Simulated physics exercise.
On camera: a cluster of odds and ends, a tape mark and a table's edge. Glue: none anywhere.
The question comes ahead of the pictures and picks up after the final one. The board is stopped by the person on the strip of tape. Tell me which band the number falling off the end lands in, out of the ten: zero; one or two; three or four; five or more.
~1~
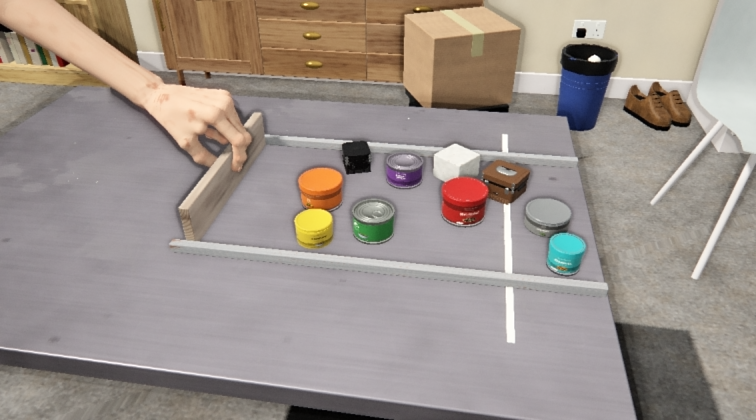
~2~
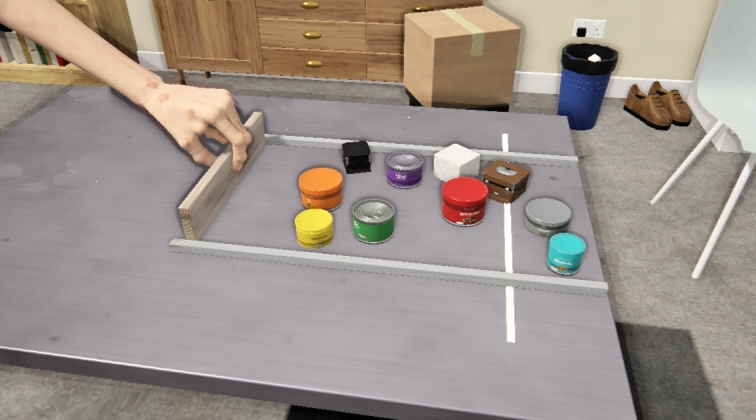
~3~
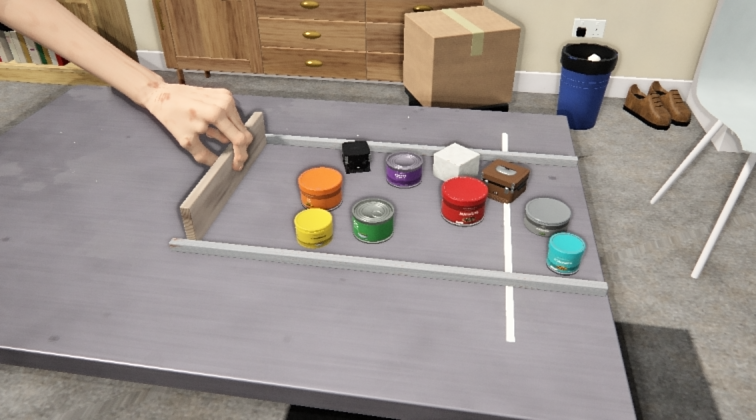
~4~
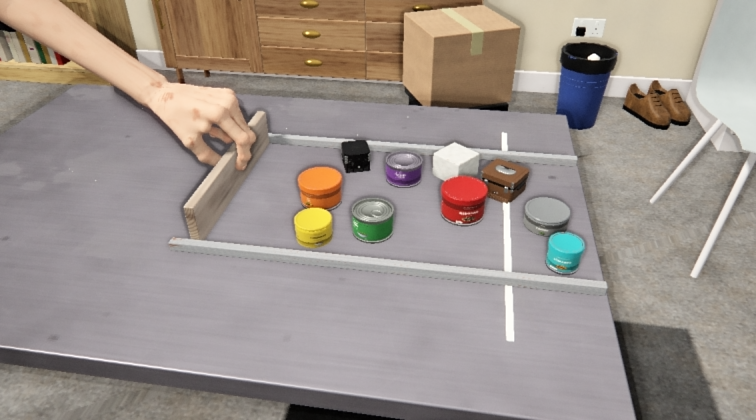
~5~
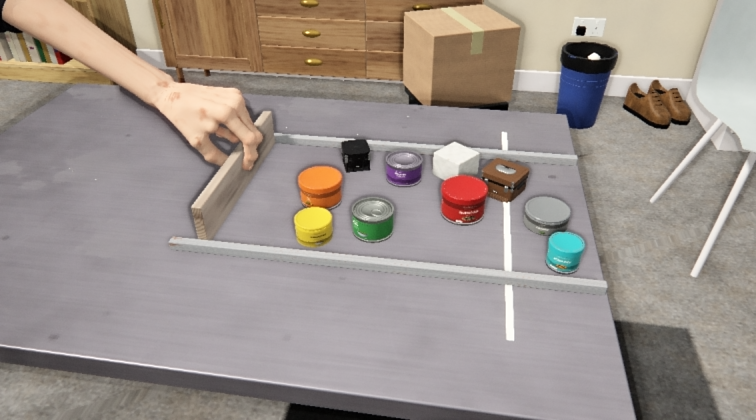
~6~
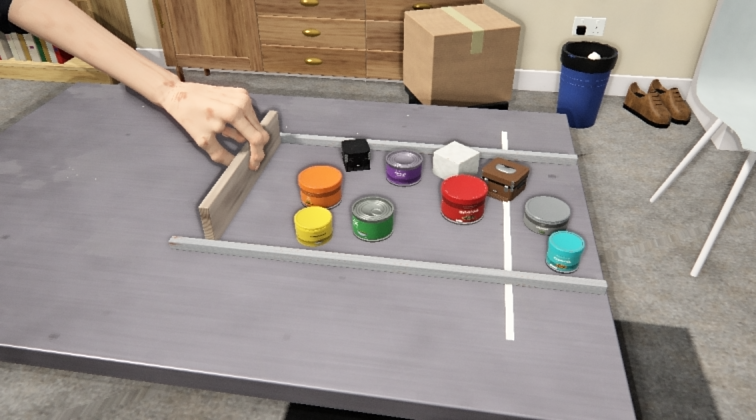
It lands in the one or two band.
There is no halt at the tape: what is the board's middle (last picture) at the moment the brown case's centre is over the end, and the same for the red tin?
When the brown case crosses, the middle is near (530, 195); when the red tin crosses, near (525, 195).
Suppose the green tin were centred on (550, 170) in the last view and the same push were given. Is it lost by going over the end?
From that start, the object then does not stay.
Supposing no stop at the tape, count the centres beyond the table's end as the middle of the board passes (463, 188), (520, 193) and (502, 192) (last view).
The numbers past the end are 0, 1 and 1.
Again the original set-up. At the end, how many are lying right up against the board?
It ends up touching 5.
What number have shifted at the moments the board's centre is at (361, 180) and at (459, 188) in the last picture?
At the first place 5, at the second 9.
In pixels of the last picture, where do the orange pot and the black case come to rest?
The one named first is at (530, 206), the next at (519, 167).
Soon after, none off yet; turquoise tin at rest near (565, 252); grey tub at rest near (547, 216); brown case at rest near (504, 180).
After that, none off yet; turquoise tin at rest near (565, 252); grey tub displaced a little near (570, 219); brown case displaced about its own width near (530, 184).
In the end, the number that fall off is one or two; gone, grey tub.
